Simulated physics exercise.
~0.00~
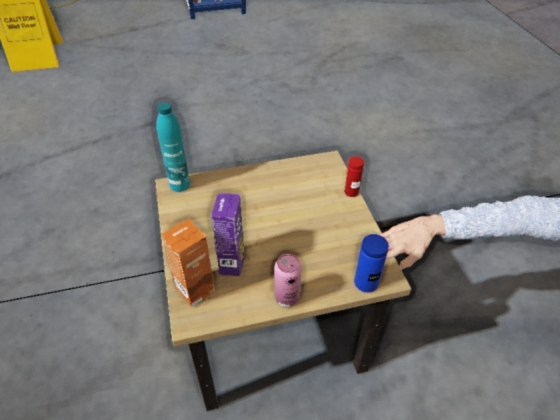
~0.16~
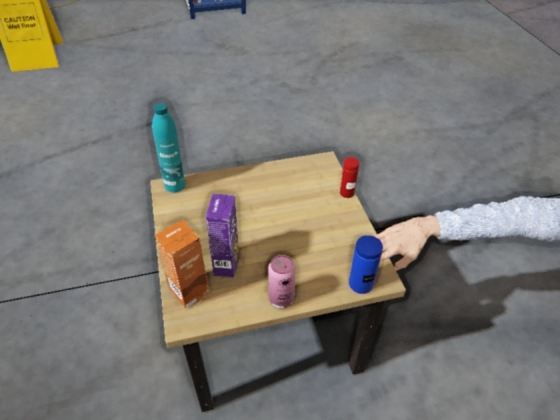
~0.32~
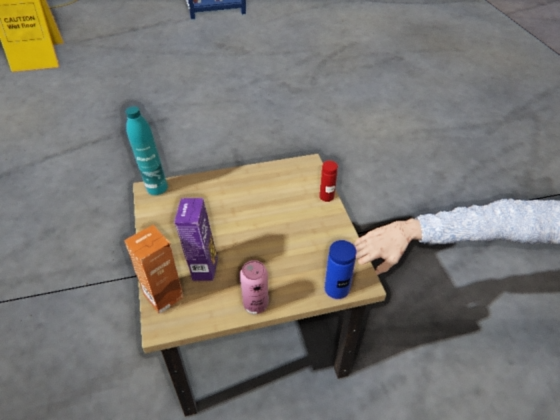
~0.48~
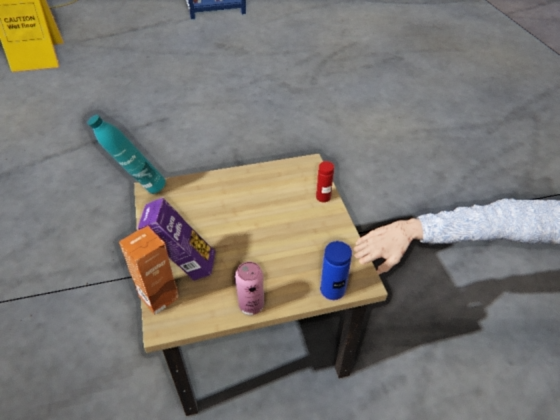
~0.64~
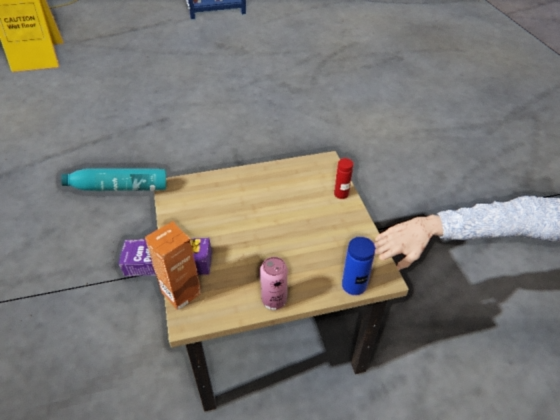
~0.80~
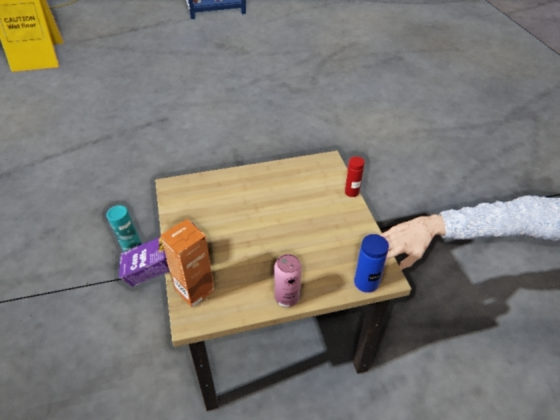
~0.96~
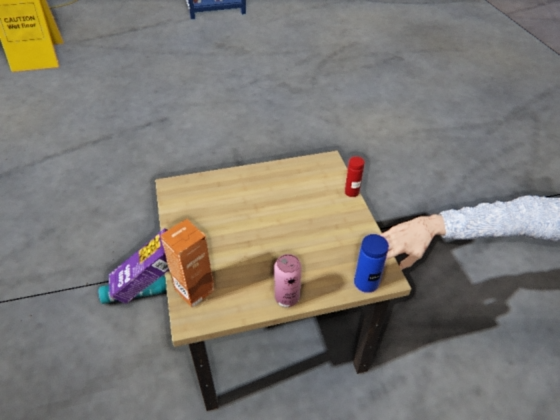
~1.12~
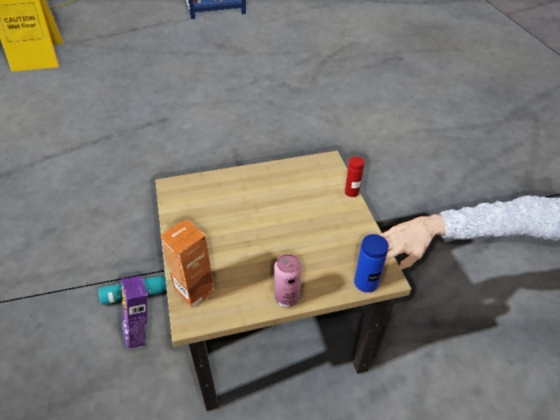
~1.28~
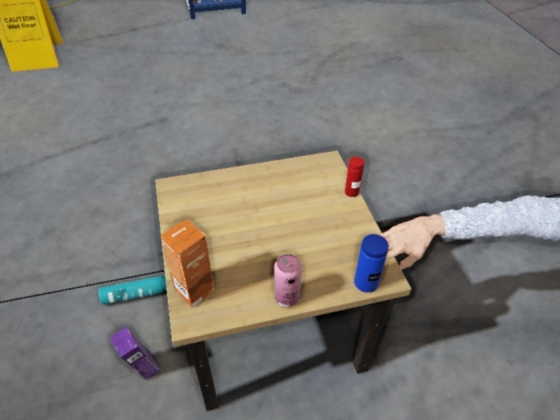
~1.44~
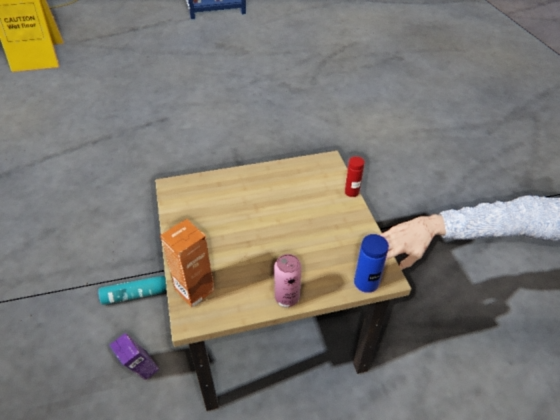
A hand jerks a small table left and back, toppling a turquoise bottle and purple carton off.
